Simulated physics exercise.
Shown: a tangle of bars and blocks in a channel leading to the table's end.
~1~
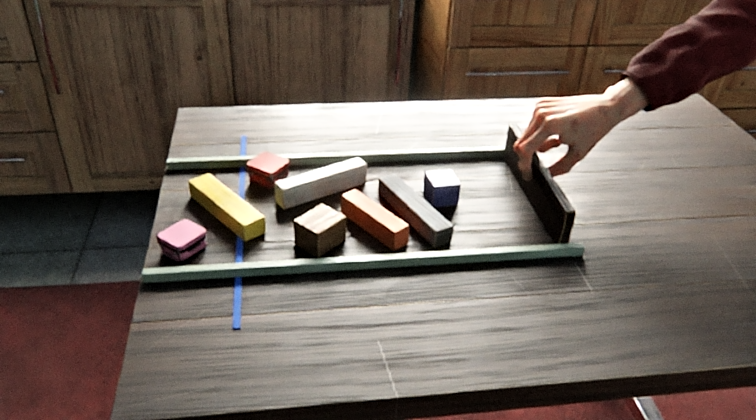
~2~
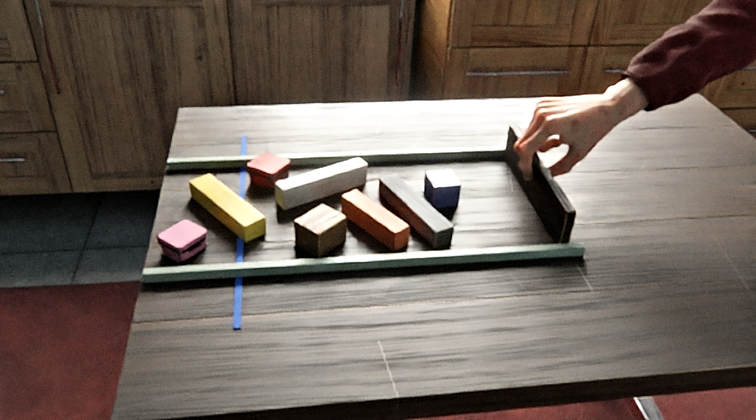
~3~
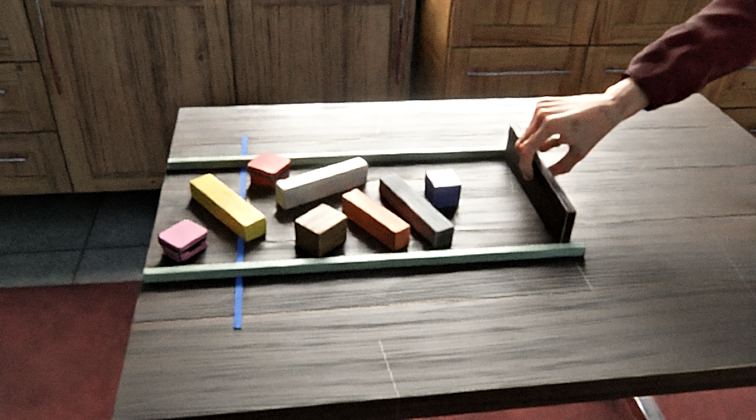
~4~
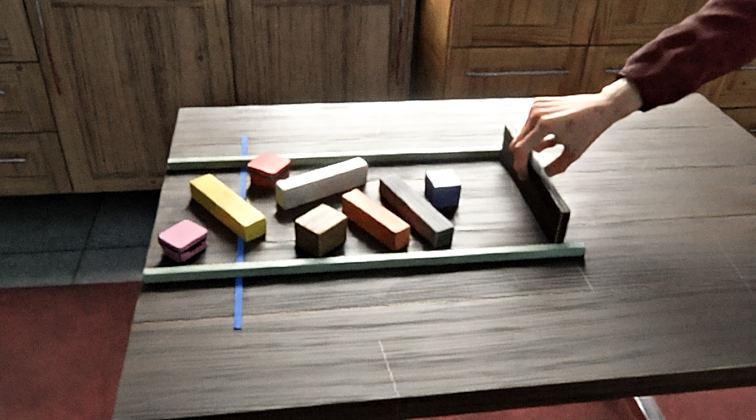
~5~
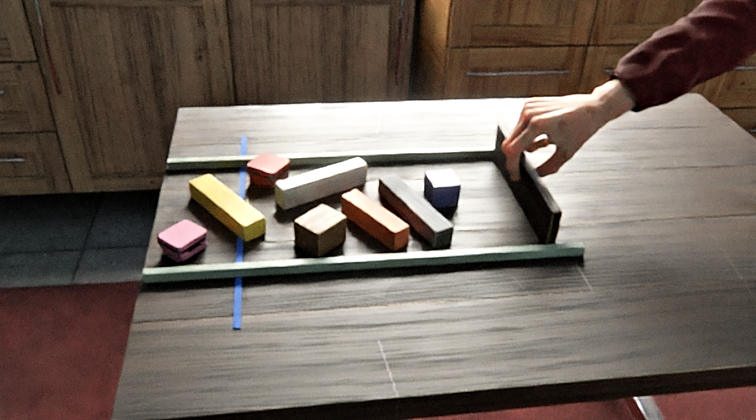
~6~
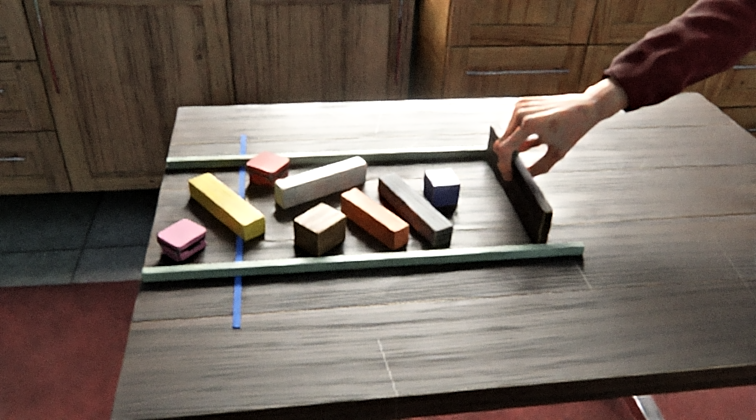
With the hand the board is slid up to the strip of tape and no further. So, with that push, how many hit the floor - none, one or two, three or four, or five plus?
I'd say one or two.
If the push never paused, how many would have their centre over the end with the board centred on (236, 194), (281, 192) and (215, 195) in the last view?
Place by place, 2, 0 and 3.
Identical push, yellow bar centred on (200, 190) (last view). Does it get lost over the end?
In the end the yellow bar slides off.
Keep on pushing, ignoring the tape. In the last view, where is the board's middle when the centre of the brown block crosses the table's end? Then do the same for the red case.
Its middle is about (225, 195) and about (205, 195).
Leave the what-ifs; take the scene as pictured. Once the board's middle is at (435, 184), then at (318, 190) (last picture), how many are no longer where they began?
I count 2 first and 7 after.
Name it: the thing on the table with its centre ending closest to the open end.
The one in question is the brown block.
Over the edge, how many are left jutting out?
So the number is 2.
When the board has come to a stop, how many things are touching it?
It's 3.
Early on, none off yet; pink case at rest near (183, 241); yellow bar at rest near (226, 206); red case at rest near (269, 171).
A while later, none off yet; pink case at rest near (183, 241); yellow bar at rest near (226, 206); red case moving near (266, 169).
Finally, the number that fall off is one or two; lost, yellow bar and pink case.
